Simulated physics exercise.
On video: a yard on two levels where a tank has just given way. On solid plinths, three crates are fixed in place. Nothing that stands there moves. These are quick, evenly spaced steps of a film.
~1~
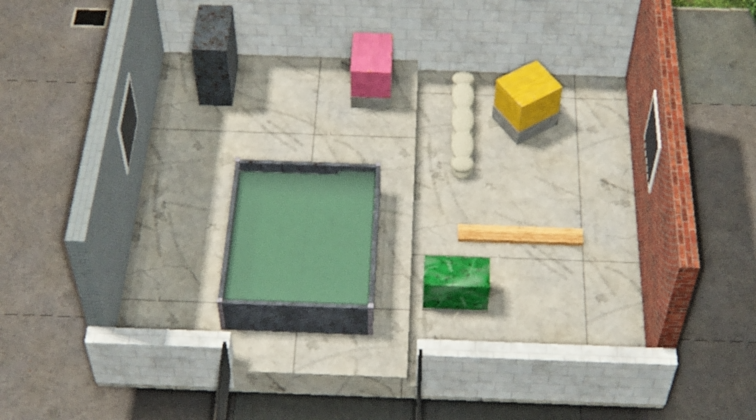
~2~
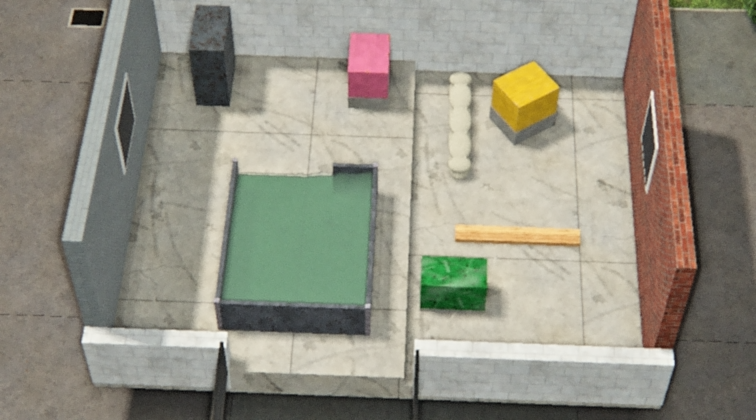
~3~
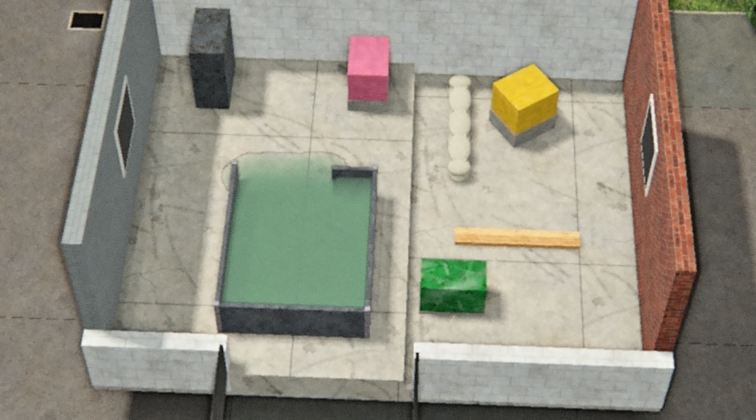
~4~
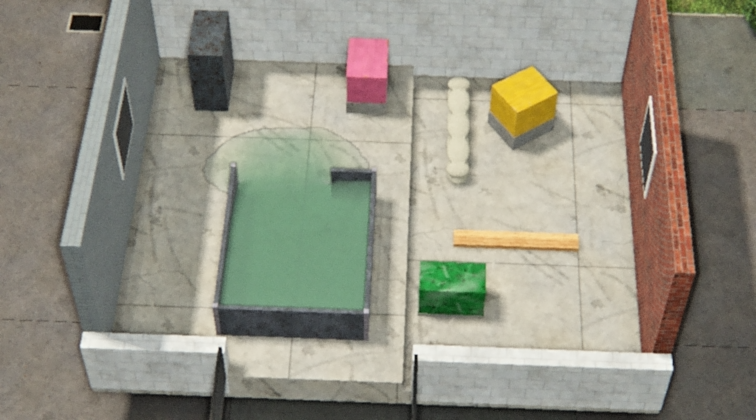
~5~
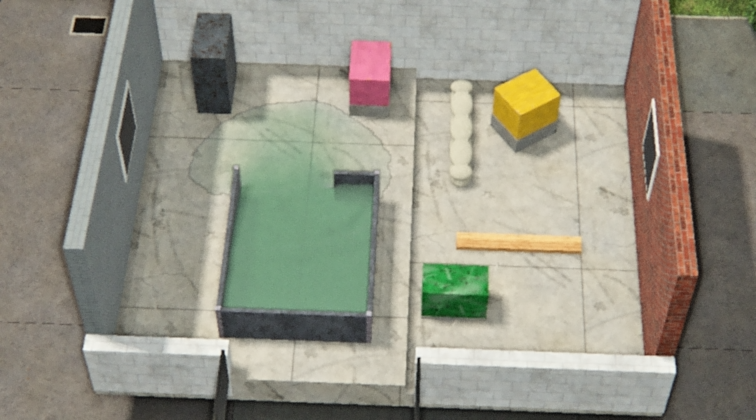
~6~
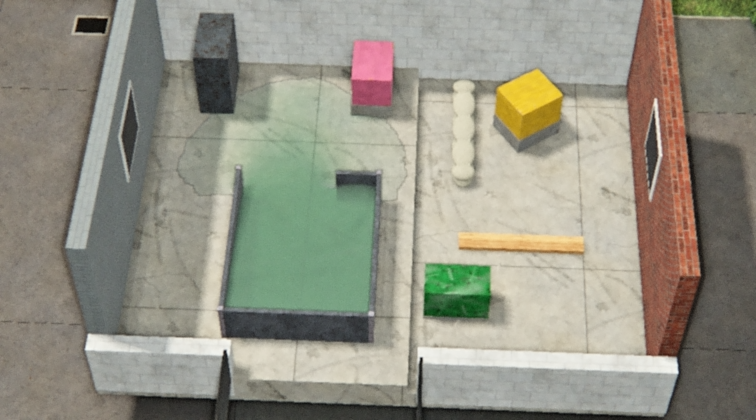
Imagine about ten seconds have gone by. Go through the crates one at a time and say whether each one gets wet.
Crate by crate: Yellow crate - no, dry; green crate - yes, wet; pink crate - yes, wet.
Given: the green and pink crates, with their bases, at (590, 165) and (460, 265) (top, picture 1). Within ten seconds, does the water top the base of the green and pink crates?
So the green crate gets reached and the pink crate stays high and dry.
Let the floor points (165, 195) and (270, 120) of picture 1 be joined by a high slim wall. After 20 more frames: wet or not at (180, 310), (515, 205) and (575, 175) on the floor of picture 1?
As listed: Awash, dry, free of water.
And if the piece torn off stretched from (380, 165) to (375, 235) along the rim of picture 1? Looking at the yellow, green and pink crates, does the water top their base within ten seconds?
Here's how it goes: The yellow crate is left untouched, the green crate is swamped, and the pink crate is left untouched.
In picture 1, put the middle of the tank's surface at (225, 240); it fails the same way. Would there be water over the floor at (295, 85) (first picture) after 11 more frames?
That spot: Swamped.
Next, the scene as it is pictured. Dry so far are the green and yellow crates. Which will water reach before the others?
The yellow one it is.
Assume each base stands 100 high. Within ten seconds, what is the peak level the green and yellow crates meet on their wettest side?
In order: 300% and 20%.
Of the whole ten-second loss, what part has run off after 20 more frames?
Around 0 percent.
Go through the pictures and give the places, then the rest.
The first frame shows still water in the water tank at (302, 235).
In the second frame, water pours out on the water tank's far side and has run to a hidden place.
In the third frame, water pours out on the water tank's far side and has run to a hidden place.
In the fourth frame, water pours out on the water tank's far side and has run to (320, 132).
In the fifth frame, the front is at (317, 106), out from the gap on the water tank's far side.
In the sixth frame, water pours out on the water tank's far side and has run to (314, 82).
A moment on, water covers 20 % of the floor; the yellow crate not reached, the green crate not reached, the pink crate water round its plinth.
Next, water covers 25 % of the floor; the yellow crate not reached, the green crate not reached, the pink crate water round its plinth.
Then, water covers 40 % of the floor; the yellow crate water round its plinth, the green crate not reached, the pink crate water round its plinth.
Later, water covers 70 % of the floor; the yellow crate water round its plinth, the green crate water round its plinth, the pink crate water round its plinth.
In the end, water covers 90 % of the floor; the yellow crate stayed above the water, the green crate was topped, the pink crate was topped.
